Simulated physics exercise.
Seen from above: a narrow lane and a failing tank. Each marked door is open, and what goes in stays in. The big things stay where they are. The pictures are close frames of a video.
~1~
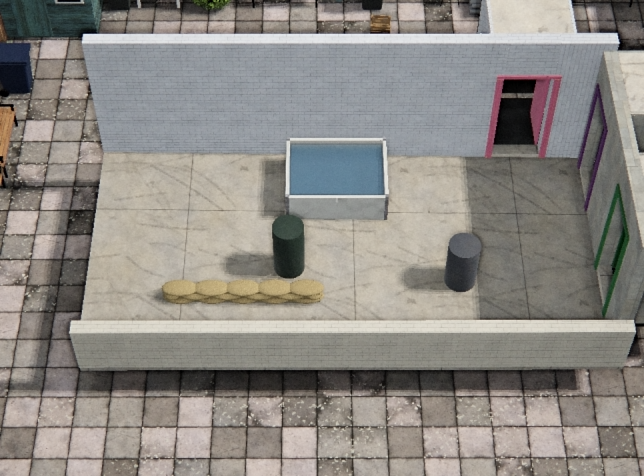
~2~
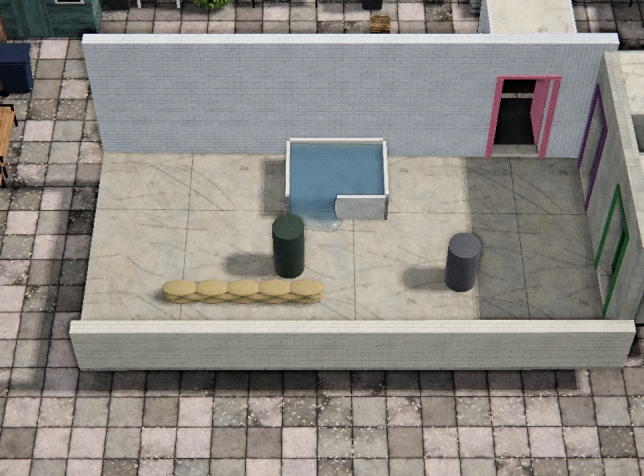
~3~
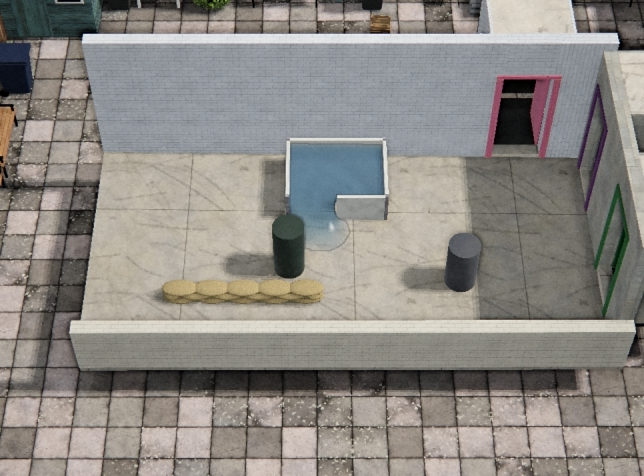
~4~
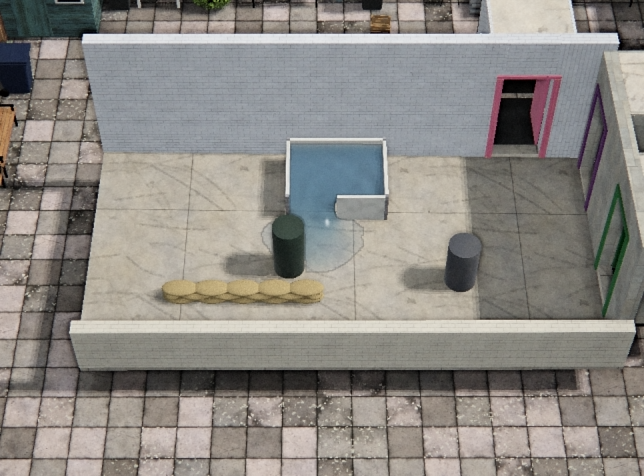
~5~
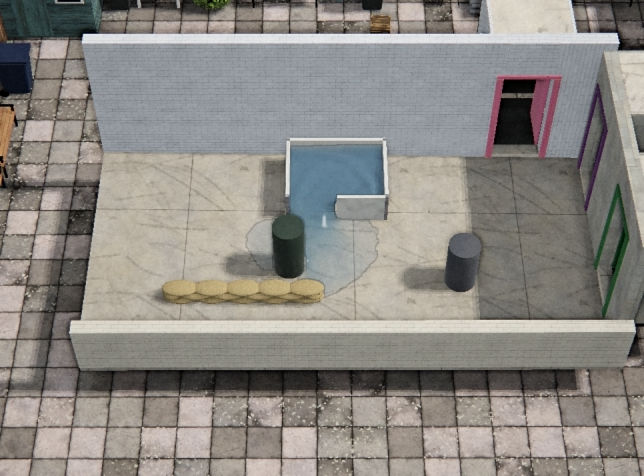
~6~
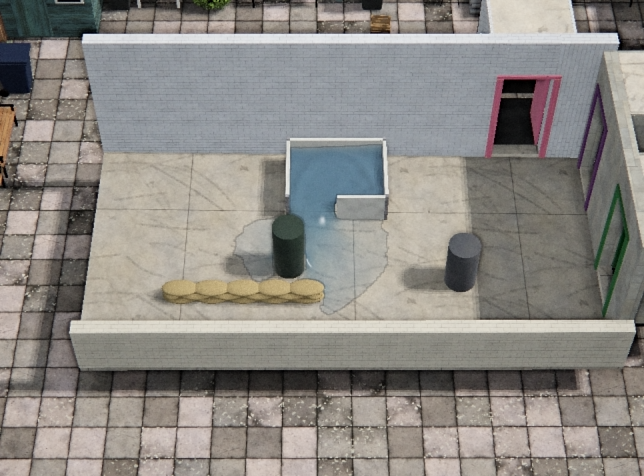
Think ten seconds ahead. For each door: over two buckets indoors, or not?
In the end: The green door admits no more than that; the pink door admits no more than that; the purple door admits no more than that.
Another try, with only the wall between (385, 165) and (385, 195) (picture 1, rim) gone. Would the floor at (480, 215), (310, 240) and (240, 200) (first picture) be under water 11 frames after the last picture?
In that order: Under water, free of water, clear.
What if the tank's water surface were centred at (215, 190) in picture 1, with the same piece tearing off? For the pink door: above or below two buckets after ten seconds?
My reading: The pink one takes less.
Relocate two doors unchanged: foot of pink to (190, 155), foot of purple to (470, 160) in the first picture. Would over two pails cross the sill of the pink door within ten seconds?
My reading: Pink door lets less in.
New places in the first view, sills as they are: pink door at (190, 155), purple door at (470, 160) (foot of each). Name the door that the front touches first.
I say the green door.
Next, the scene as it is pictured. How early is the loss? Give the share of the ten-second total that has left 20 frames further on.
Near 30 in a hundred.
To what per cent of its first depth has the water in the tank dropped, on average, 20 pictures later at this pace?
Roughly 36 per cent.
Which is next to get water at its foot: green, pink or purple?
First comes the door marked green.
A moment on, water covers 15 % of the floor; the green door not reached, the pink door not reached, the purple door not reached.
Next, water covers 25 % of the floor; the green door not reached, the pink door not reached, the purple door not reached.
Then, water covers 40 % of the floor; the green door wet at the sill, nothing in, the pink door not reached, the purple door not reached.
Later, water covers 60 % of the floor; the green door wet at the sill, nothing in, the pink door not reached, the purple door wet at the sill, nothing in.
In the end, water covers 70 % of the floor; the green door wet at the sill, nothing in, the pink door wet at the sill, nothing in, the purple door under two buckets in.
